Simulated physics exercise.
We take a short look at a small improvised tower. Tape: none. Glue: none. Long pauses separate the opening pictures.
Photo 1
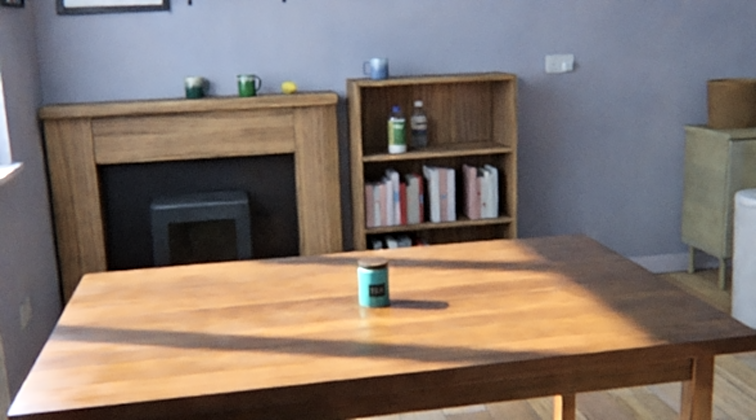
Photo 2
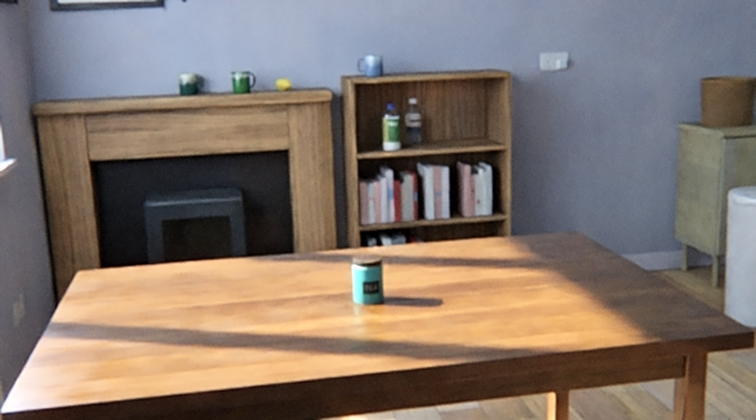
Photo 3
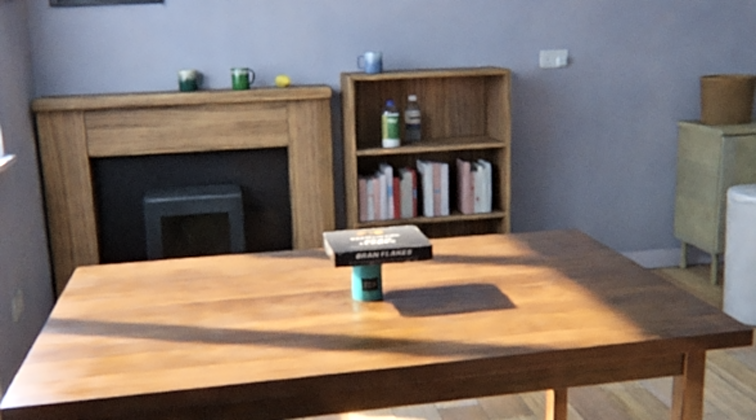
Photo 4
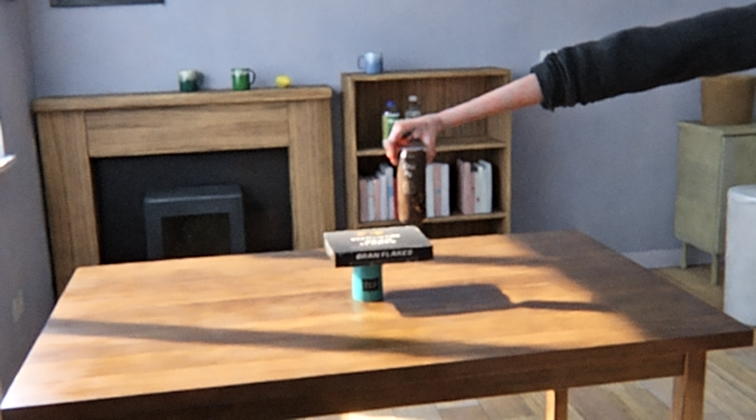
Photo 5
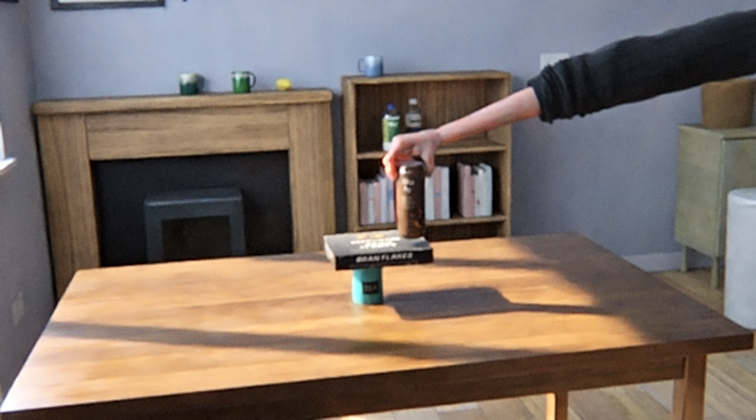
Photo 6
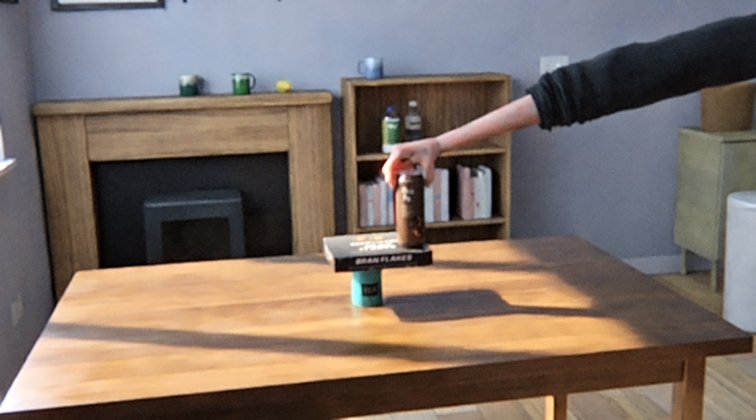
A hand lowers a brown can onto a black packet balanced on a green tin.
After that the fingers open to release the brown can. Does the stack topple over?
Yes, it topples.
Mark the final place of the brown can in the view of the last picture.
End position: Approximately (472, 276).
Then, 0.40 s after the last picture, brown can now fallen; black packet tipped 54° from how it was.
Then, 0.80 s after the last picture, black packet on its side.
Then, 1.50 s after the last picture, black packet now fallen.
At rest, fallen, black packet and brown can; turquoise jar in place. Seen from the same camera at the end, brown can near (472, 275). The stack gives way.
